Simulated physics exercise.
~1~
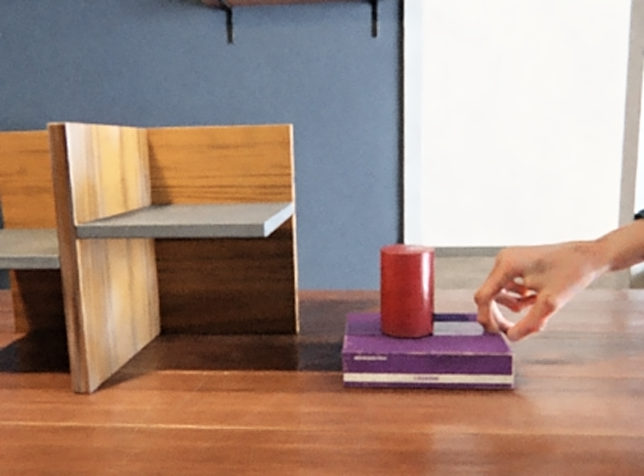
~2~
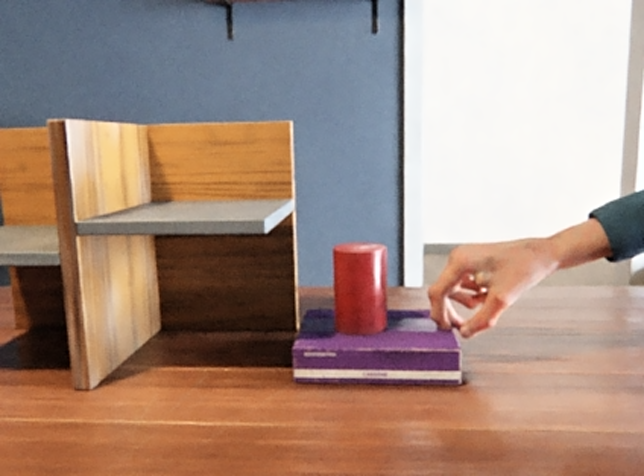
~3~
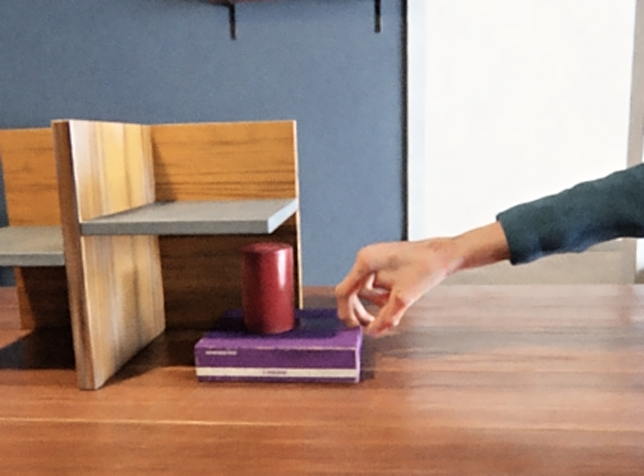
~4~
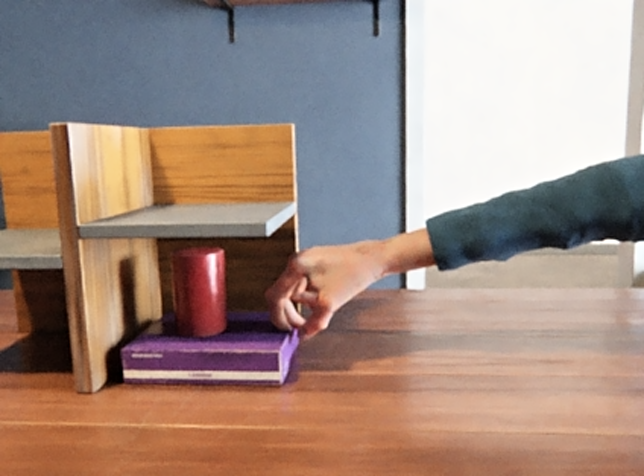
A purple box with a red candle standing on top sits on a wooden table, to the right of a wooden unit with a low grey shelf. A hand reaching in from the right pushes the box to the left, and the candle rides along upright. The box keeps sliding level across the table until the candle reaches the edge of the shelf. The hand follows it further left, the dark green sleeve now in view. At the end, the candle stands untouched beneath the shelf, still upright on the box, with the hand at the box's right end.
